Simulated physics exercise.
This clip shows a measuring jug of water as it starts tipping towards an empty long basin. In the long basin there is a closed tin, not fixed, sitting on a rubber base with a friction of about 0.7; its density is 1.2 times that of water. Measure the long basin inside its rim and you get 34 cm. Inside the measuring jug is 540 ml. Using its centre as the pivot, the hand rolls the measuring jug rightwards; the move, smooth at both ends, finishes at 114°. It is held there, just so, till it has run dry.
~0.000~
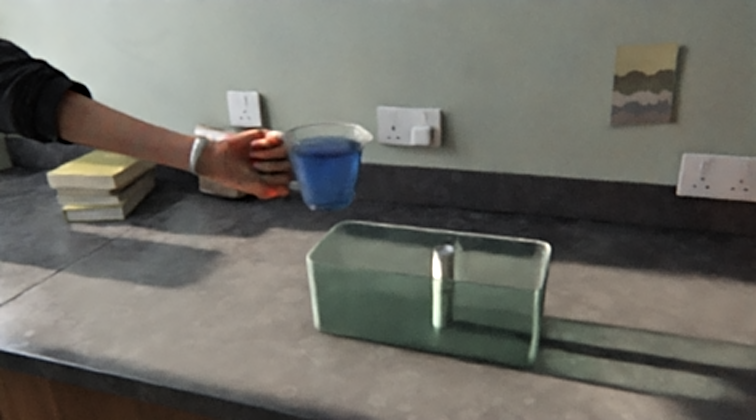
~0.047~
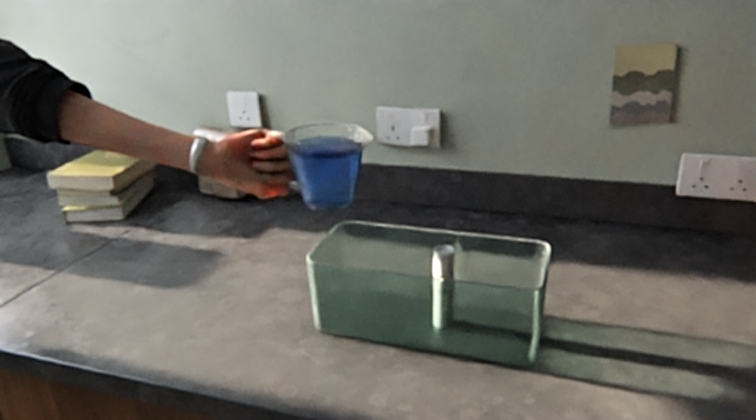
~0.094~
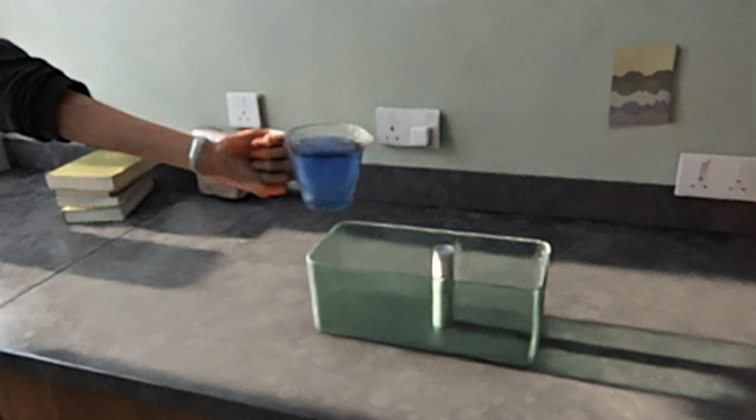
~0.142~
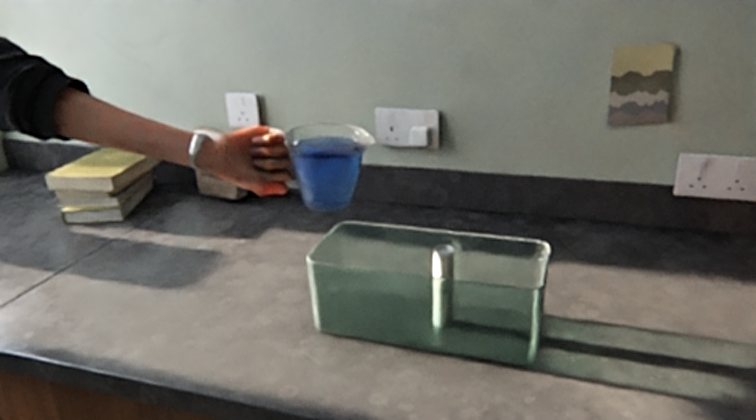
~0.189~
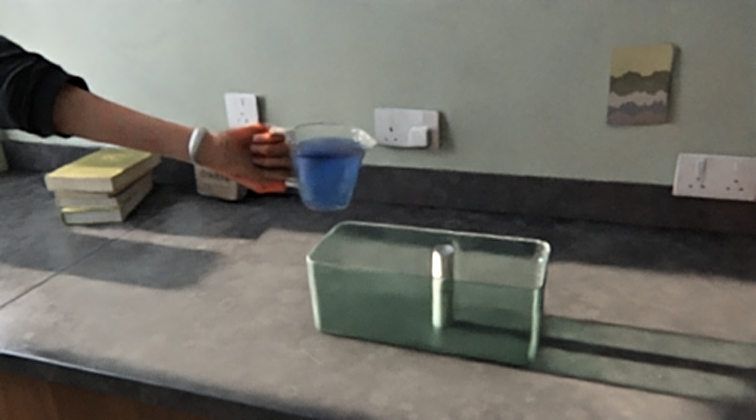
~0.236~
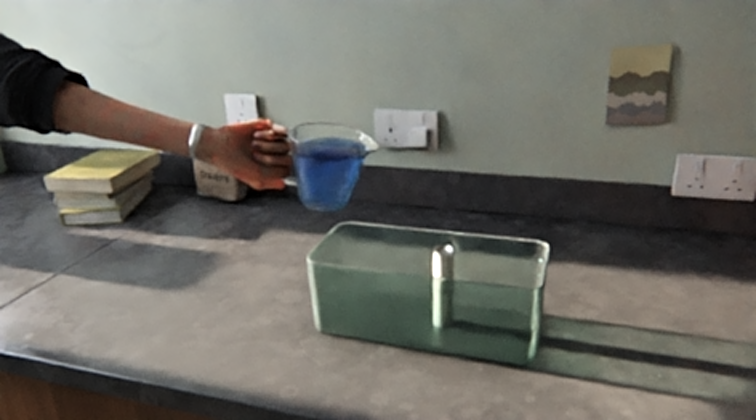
A hand holding a glass jug of blue liquid above a clear rectangular basin on a grey worktop, tilting it slightly rightwards.
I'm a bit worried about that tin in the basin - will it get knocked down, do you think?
No, it should stay standing.
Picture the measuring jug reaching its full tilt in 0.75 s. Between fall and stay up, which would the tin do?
Outcome - the tin stays erect.
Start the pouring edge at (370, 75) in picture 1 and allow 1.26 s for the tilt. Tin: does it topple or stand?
After that, the tin overturns.
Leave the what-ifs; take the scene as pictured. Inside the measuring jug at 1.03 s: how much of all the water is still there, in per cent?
8 in a hundred, give or take.
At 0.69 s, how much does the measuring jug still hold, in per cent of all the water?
Roughly 66 per cent.
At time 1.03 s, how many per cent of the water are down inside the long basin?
Roughly 84 percent of it.
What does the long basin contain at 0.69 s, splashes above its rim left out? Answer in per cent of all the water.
About 12 per cent.
Then, 0.69 s in, the tilt is 66° and 67 per cent is still to pour; the tin stands where it began.
Then, 1.03 s in, the tilt is 105° and 8 per cent is still to pour; the tin stands where it began.
Then, 1.38 s in, the tilt is 114° and 0 per cent is still to pour; the tin stands where it began.
Then, 1.76 s in, the tilt is 114° and 0 per cent is still to pour; the tin stands where it began.
Finally, the tin stands where it began.
